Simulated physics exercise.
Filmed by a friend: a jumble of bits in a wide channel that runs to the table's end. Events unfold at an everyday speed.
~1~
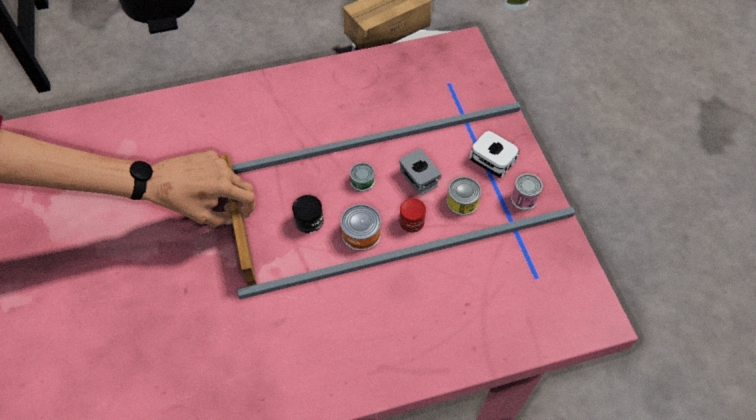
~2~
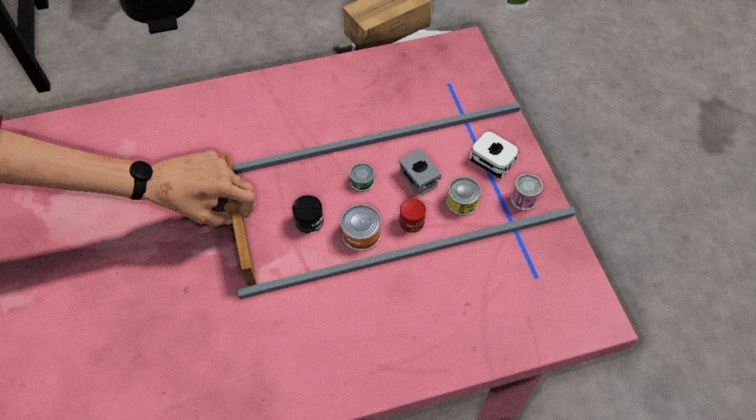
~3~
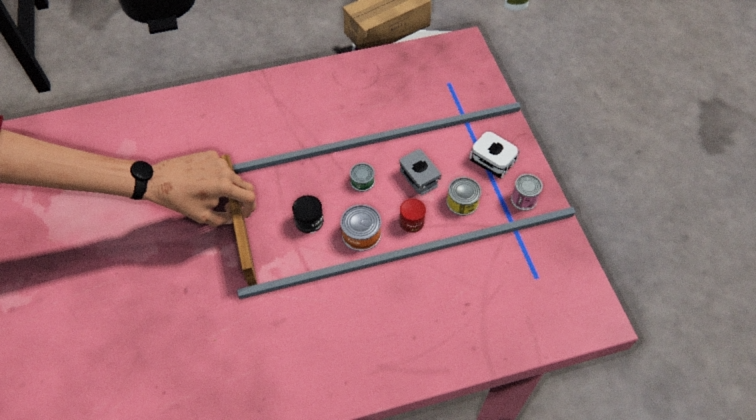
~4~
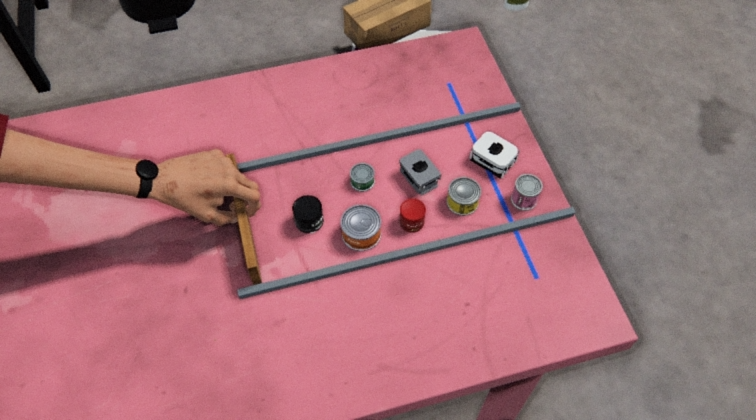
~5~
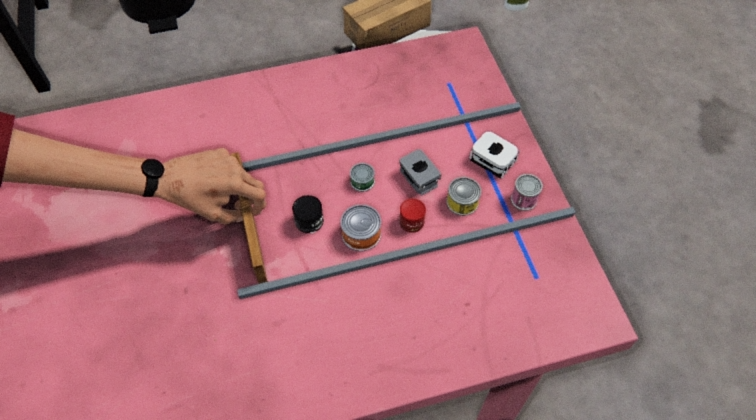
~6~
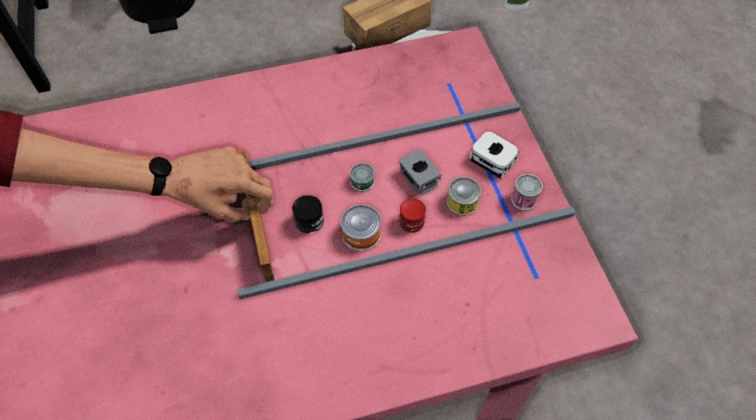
A hand gripping a wooden board slid it slightly to the right between two grey rails on a pink table, while the tins, tubs and cases in front of it stayed still.
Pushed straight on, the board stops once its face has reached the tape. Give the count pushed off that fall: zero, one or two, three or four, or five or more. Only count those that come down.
Count: One or two.
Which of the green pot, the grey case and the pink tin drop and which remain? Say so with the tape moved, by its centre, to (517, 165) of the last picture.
Green pot remains, grey case drops, pink tin drops.
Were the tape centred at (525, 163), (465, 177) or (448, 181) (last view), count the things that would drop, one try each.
It would be 5, 0 and 0.
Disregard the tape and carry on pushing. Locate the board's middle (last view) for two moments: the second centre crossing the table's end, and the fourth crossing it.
At (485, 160) for the second, at (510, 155) for the fourth.
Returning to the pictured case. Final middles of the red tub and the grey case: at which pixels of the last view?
The red tub comes to rest close to (552, 187), while the grey case rests close to (516, 140).
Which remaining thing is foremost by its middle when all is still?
Nearest at the end: The red tub.
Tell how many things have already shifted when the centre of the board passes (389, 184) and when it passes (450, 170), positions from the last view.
First 6, then 8.
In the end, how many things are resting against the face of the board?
3 in contact.
A little later, none off yet; pink tin at rest near (526, 192); white case at rest near (494, 155); yellow pot at rest near (464, 196).
When it is over, the number that fall off is one or two; down, white case and pink tin.
